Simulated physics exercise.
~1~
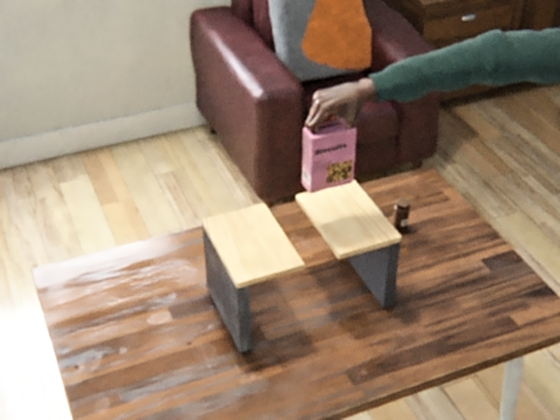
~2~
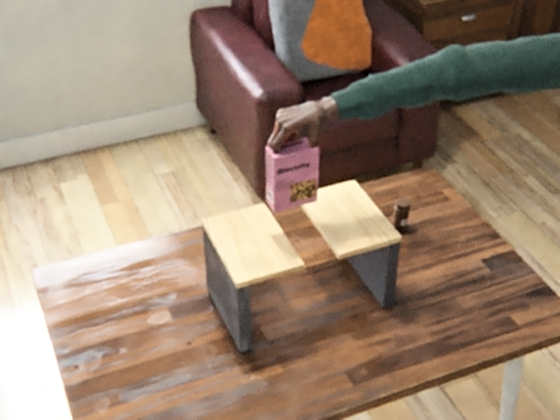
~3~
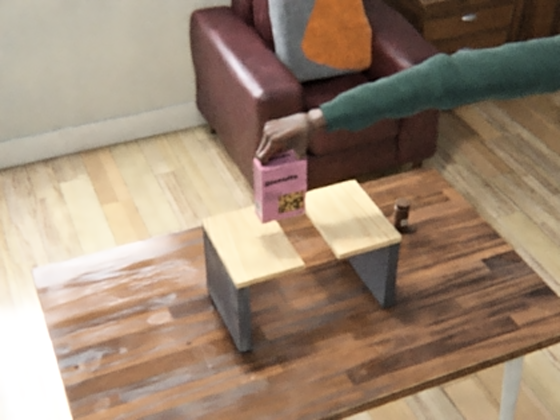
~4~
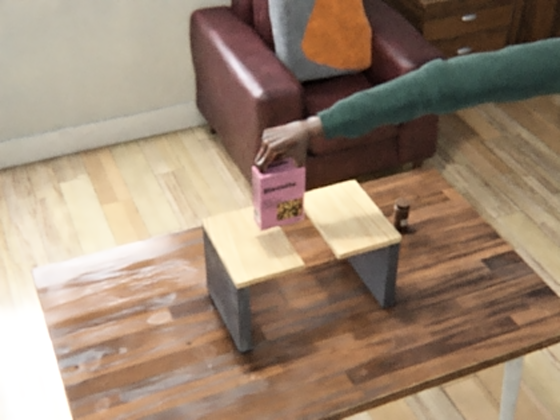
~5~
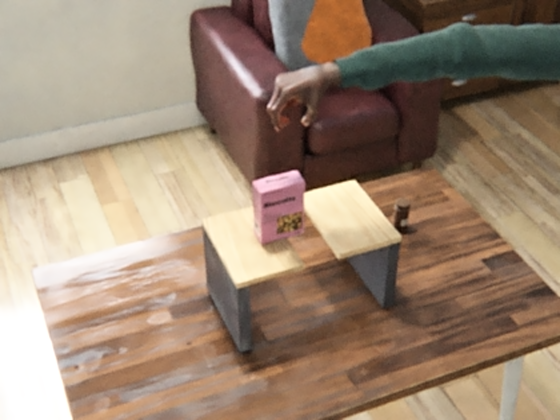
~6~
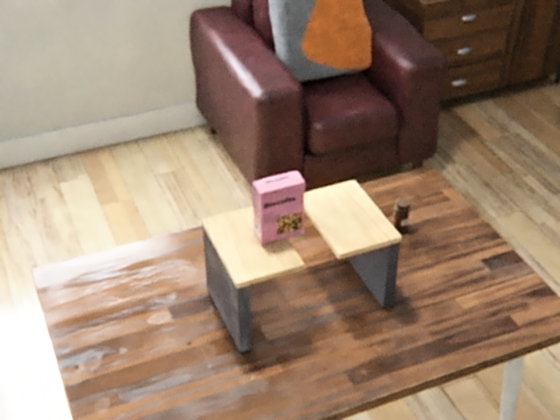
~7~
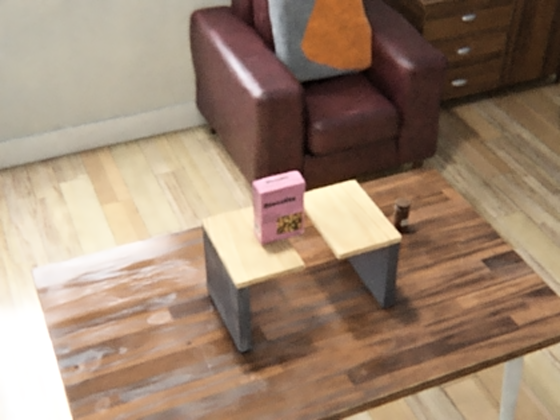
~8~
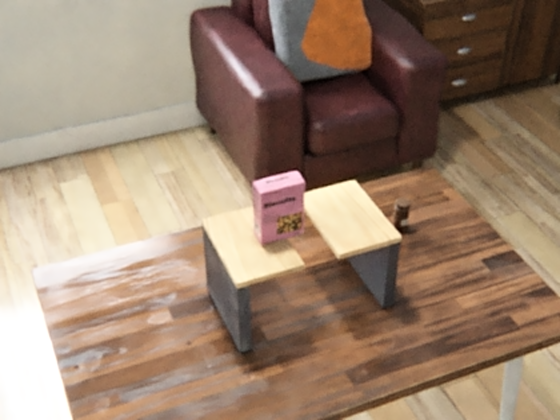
On a wooden table, a hand lowers a pink packet onto two ledges and withdraws, leaving it upright across the gap.
